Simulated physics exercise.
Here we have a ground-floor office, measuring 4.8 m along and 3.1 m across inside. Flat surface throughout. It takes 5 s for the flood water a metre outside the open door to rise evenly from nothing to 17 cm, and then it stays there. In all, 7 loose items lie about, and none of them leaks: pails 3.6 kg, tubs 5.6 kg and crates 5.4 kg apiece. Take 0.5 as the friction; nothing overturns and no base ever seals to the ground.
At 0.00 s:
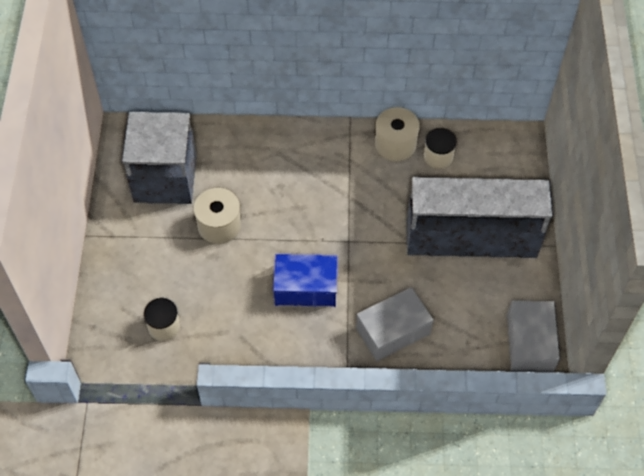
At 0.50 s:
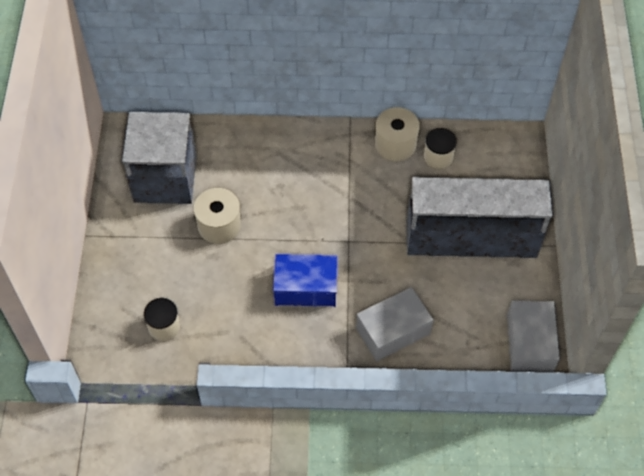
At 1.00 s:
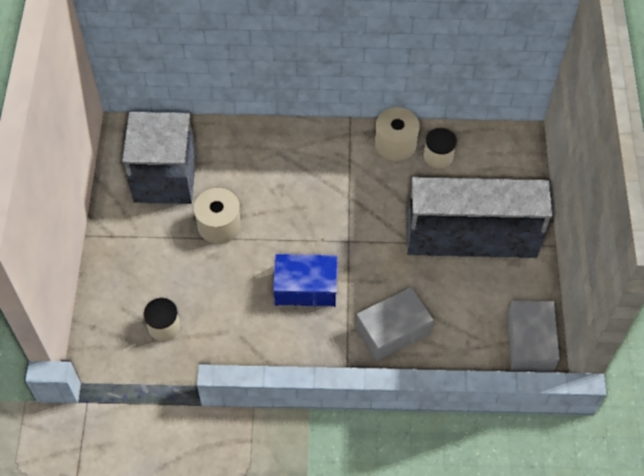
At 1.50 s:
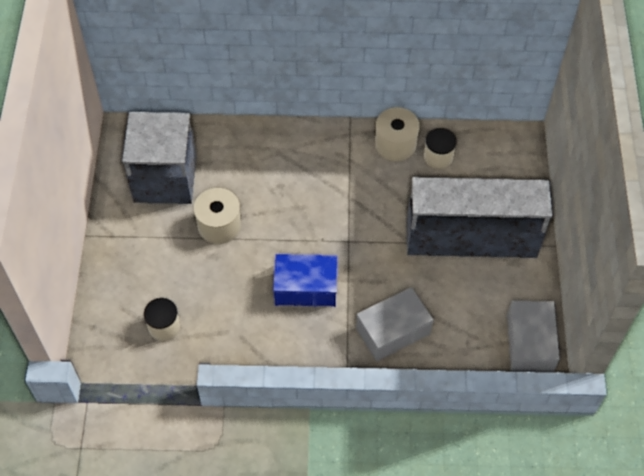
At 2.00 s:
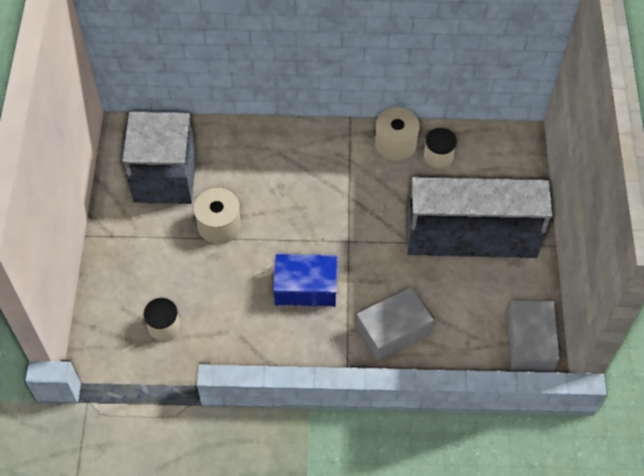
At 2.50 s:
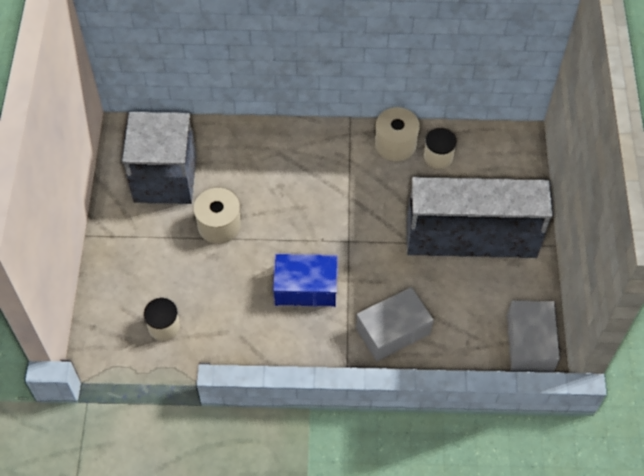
At the start, a blue crate, grey crates and round tubs stand on the dry floor of a roofless room with a gap in its front wall. Outside, a thin, greenish sheet of water closes in across the paving, then creeps into the doorway, while everything inside stays still.
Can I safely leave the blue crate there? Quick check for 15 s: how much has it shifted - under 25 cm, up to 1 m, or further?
It is displaced moderately.
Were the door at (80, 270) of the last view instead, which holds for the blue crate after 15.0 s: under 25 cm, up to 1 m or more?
Then the blue crate gets carried off.
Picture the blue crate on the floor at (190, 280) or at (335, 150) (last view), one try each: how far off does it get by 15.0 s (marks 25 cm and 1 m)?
First try: It covers a big distance; second try: It covers a big distance.
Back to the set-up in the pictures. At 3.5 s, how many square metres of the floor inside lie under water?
Close to 1.0 m2, I'd say.
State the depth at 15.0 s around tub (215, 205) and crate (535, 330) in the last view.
Around 14 cm and 7 cm.
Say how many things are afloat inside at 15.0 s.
I'd say 7 of them.
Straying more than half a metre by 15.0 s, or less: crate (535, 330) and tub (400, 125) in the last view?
In that order: Under, past it.
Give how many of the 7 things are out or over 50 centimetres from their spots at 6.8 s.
The answer is 2.
After 3.5 s the blue crate is near (306, 273), 0.0 m from its start, aground; 0 afloat.
After 6.8 s the blue crate is near (306, 273), 0.0 m from its start, aground; 1 afloat.
After 11.0 s the blue crate is near (310, 272), 0.0 m from its start, afloat; 5 afloat.
After 15.0 s the blue crate is near (317, 307), 0.4 m from its start, afloat; 7 afloat.
